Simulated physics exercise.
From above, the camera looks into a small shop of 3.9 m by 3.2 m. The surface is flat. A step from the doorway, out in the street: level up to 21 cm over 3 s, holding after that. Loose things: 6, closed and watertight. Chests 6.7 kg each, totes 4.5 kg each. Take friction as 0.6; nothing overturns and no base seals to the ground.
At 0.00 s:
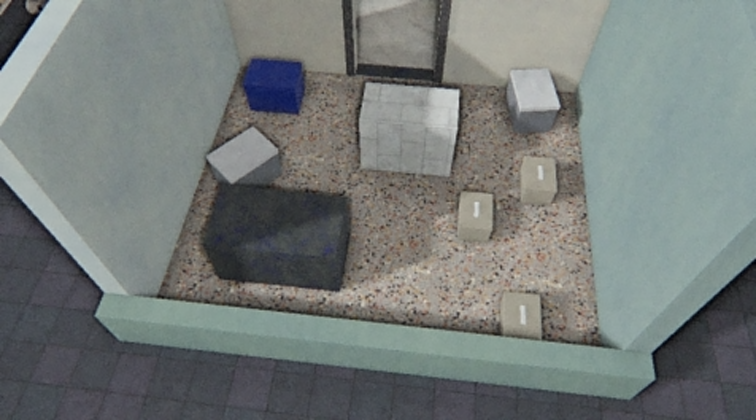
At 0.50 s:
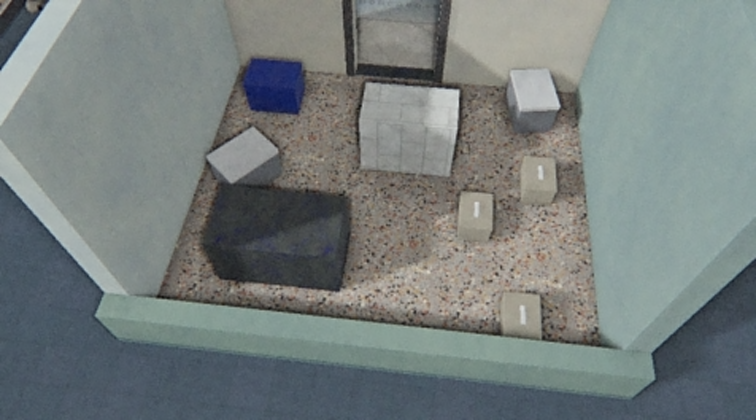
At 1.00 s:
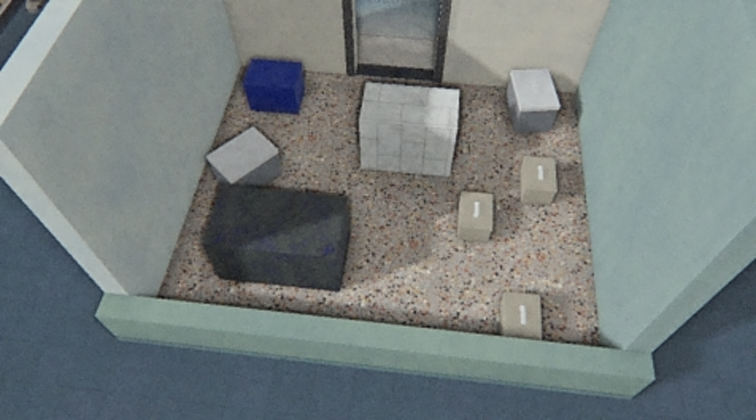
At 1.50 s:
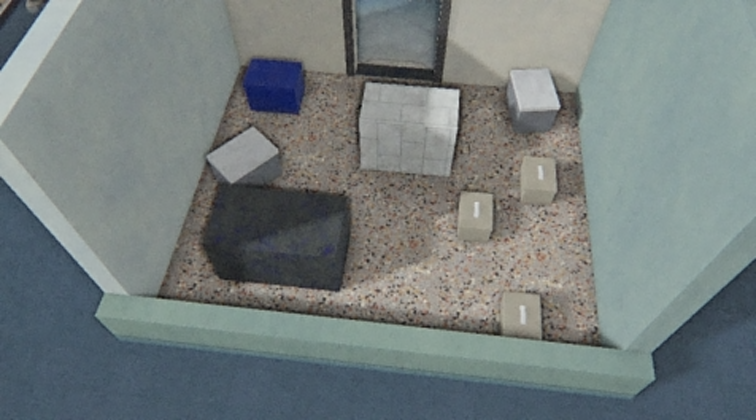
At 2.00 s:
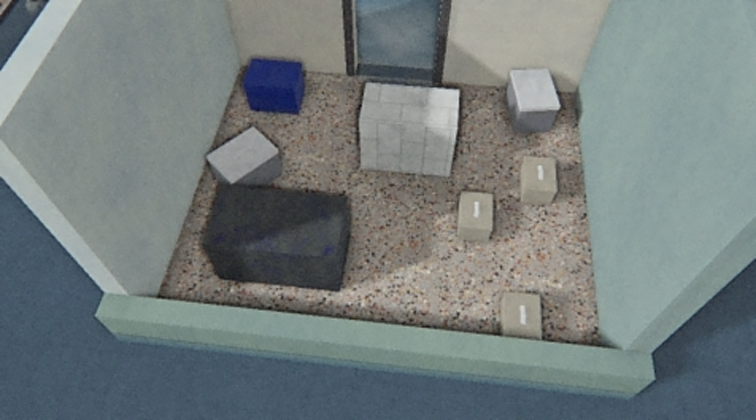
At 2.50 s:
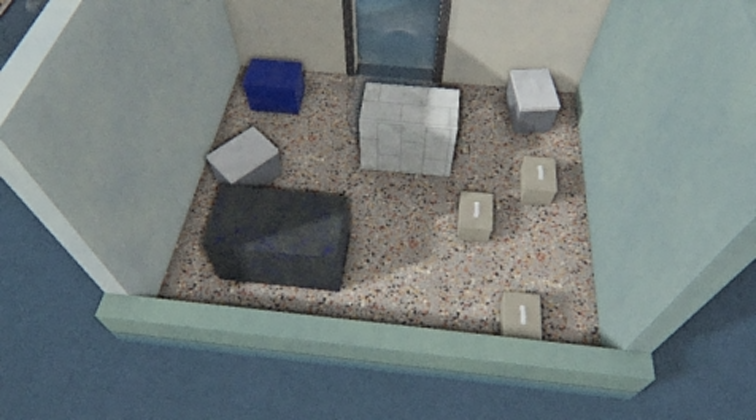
Bluish water spreads over the dark paving outside a small walled room seen from above and rises slightly beyond the glazed doorway, while the blue box, the pale and dark blocks and the small beige boxes stay still.
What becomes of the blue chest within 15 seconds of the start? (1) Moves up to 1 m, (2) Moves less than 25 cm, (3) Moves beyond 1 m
1.
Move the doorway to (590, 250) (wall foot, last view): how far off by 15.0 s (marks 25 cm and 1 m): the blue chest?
You'd see the blue chest wander off a long way.
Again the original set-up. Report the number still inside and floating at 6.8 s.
3.
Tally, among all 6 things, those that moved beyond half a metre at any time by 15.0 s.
That makes 5.
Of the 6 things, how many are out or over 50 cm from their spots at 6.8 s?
Tally: 2.
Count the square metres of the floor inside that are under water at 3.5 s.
Roughly 3.0 m2.
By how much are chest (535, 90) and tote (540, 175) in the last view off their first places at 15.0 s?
Respectively 30 and 10 cm.
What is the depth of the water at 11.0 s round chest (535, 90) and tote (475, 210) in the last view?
11 and 11 cm.
After 3.5 s the blue chest is near (273, 73), 0.0 m from its start, aground; 0 afloat.
After 6.8 s the blue chest is near (266, 73), 0.1 m from its start, afloat; 3 afloat.
After 11.0 s the blue chest is near (251, 91), 0.4 m from its start, afloat; 6 afloat.
After 15.0 s the blue chest is near (274, 98), 0.5 m from its start, afloat; 6 afloat.
